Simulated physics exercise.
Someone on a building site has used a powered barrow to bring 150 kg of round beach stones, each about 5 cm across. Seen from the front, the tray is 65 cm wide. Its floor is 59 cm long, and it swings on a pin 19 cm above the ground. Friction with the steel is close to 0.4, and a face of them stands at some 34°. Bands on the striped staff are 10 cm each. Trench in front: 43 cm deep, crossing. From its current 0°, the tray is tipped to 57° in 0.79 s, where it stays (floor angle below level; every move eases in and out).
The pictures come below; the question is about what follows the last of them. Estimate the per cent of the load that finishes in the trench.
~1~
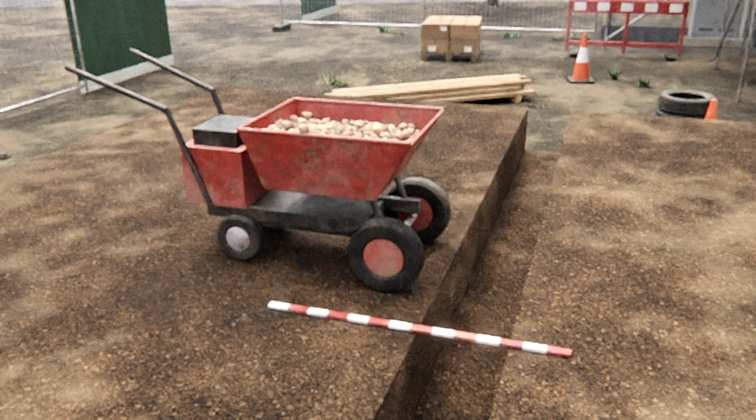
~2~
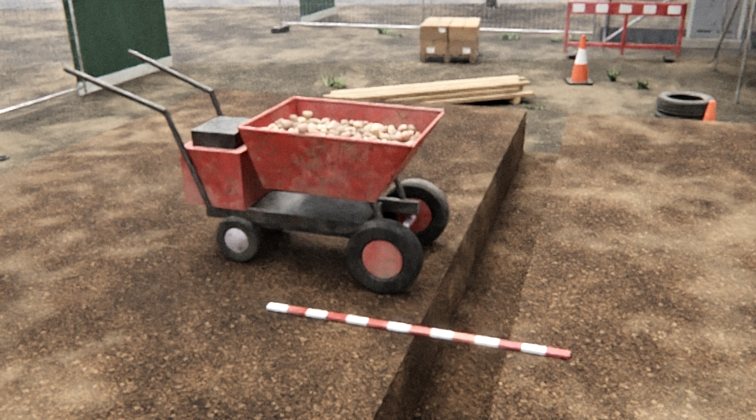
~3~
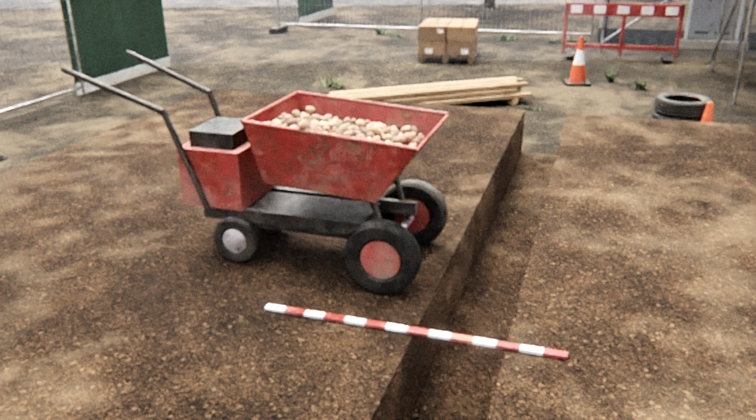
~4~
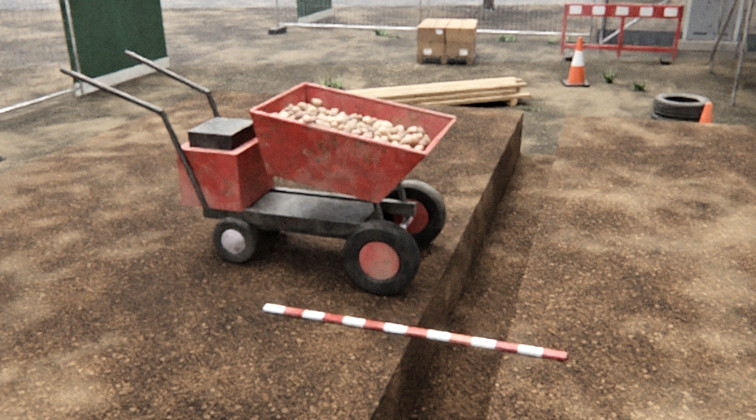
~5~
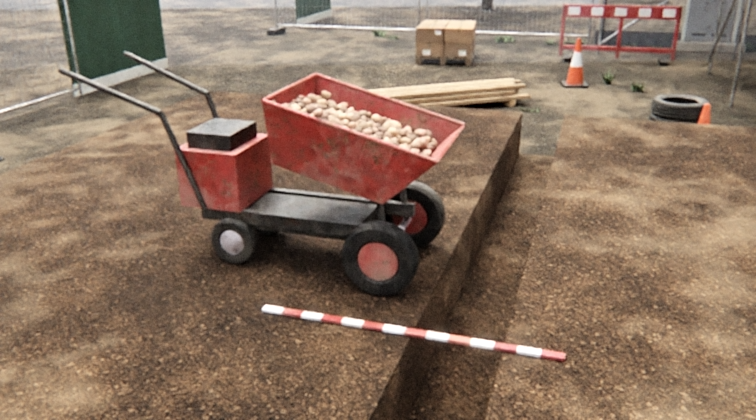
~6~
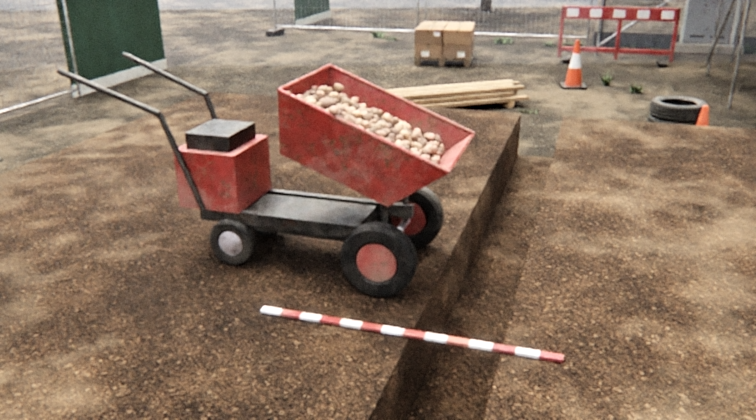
Roughly 11 percent.
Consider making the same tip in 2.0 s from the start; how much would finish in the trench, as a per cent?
I'd put it at some 20 in a hundred.
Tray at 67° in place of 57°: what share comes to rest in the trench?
It comes out at about 20 percent.
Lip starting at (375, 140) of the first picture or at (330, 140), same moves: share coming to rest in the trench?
About 30 per cent from the first spot, about 55 from the second.
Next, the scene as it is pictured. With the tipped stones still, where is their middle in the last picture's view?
The middle should be near (572, 290).
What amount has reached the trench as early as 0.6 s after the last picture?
About 5%.
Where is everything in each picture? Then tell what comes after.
The first picture shows lip at (411, 144), floor tilted 0°, highest stones at (331, 126).
In the second picture, the tray is at 1°, its lip at (412, 146); the top of the load is at (330, 126).
The third picture shows lip at (417, 149), floor tilted 4°, highest stones at (308, 118).
The fourth picture shows lip at (425, 155), floor tilted 9°, highest stones at (309, 111).
In the fifth picture, the tray is at 15°, its lip at (436, 162); the top of the load is at (313, 103).
In the sixth picture, the tray is at 22°, its lip at (448, 172); the top of the load is at (323, 94).
Then, 0.3 s after the last picture the floor is at 48°, 100 % in the tray; the foremost stones are at (473, 195).
Then, 0.6 s after the last picture the floor is at 57°, 87 % in the tray, 3 % in the trench, 9 % past the trench; the foremost stones are at (559, 239).
Then, 0.9 s after the last picture the floor is at 57°, 54 % in the tray, 4 % in the trench, 42 % past the trench; the foremost stones are at (695, 310).
Then, 2.9 s after the last picture the floor is at 57°, 39 % in the tray, 11 % in the trench, 50 % past the trench; the foremost stones are past the picture's edge.
